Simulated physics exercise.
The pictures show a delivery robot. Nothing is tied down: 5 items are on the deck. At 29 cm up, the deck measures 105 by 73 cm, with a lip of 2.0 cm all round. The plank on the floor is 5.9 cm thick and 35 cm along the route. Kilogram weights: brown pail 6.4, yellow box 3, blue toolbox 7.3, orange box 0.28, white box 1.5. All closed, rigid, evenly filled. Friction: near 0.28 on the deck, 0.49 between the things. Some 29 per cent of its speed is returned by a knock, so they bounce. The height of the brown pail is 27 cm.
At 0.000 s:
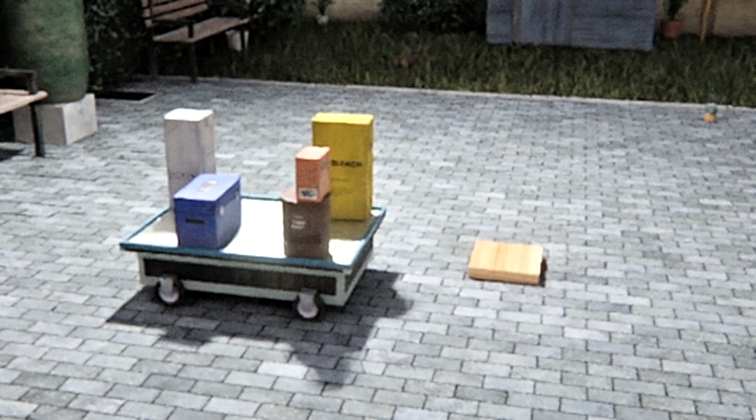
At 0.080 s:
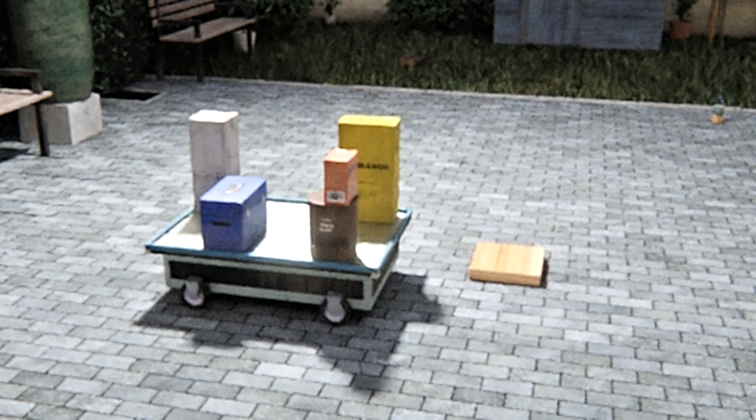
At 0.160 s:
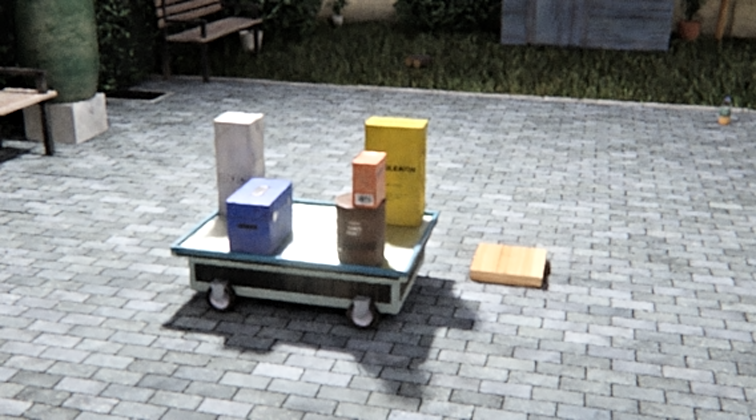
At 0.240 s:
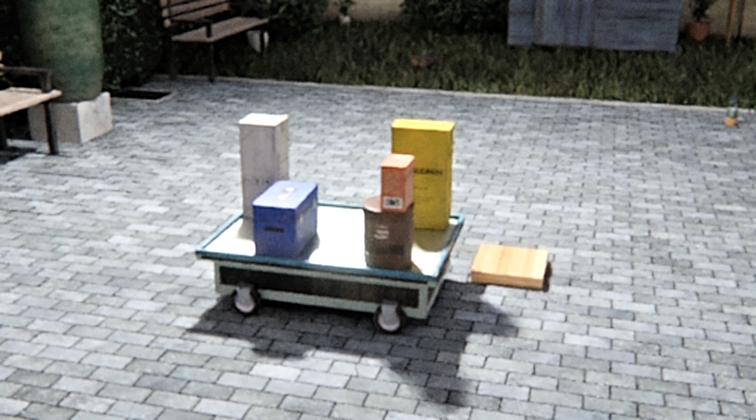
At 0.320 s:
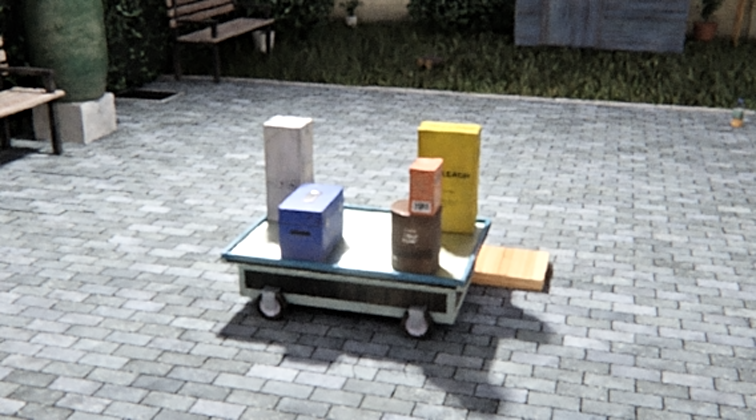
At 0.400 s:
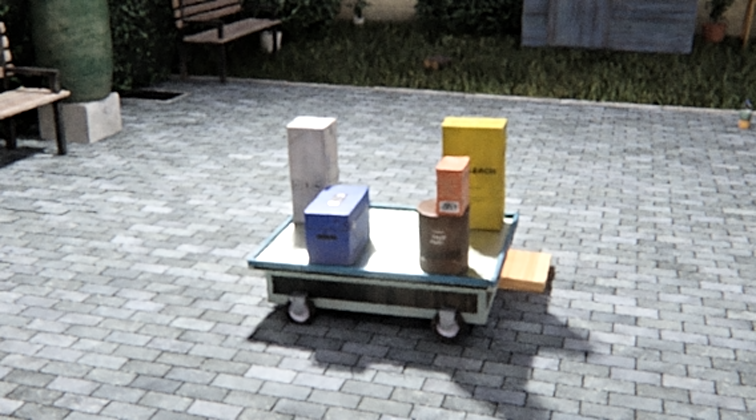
A low wheeled platform carrying five items, white, blue, brown, orange and yellow, rolls steadily to the right across a paved yard, toward a wooden plank on the ground. Its load stays in place as the gap closes, and then its right end overlaps the plank, partly hiding it from view.
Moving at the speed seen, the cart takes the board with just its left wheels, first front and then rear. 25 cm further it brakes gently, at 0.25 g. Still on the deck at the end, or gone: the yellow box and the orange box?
Yellow box - still there, orange box - gone.
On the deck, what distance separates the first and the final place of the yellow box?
It ends about 36 centimetres from where it started.
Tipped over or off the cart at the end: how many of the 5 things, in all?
Total count: 3.
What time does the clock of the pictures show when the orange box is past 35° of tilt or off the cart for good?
Around 0.9 seconds.
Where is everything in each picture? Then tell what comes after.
In the first frame, 0 cm covered; yellow box (343, 167); orange box (313, 174).
In the second frame, 13 cm covered; white box (216, 163); brown pail (333, 226).
In the third frame, 26 cm covered; blue toolbox (261, 216); white box (241, 165).
In the fourth frame, 38 cm covered; brown pail (388, 232); blue toolbox (287, 218).
In the fifth frame, 51 cm covered; white box (290, 170); brown pail (416, 236).
In the sixth frame, 64 cm covered; yellow box (474, 174); orange box (453, 186).
After 0.80 s, 128 cm covered; yellow box leaning 53° near (576, 196); orange box leaning 28° near (589, 211); brown pail slid 4 cm.
After 1.20 s, 192 cm covered; orange box now off the cart; yellow box on its side near (718, 241); white box leaning 39°.
At rest (2.3 s), off the cart, orange box; tipped over on the deck, yellow box and white box; the other 2 in place, give or take 10 cm.
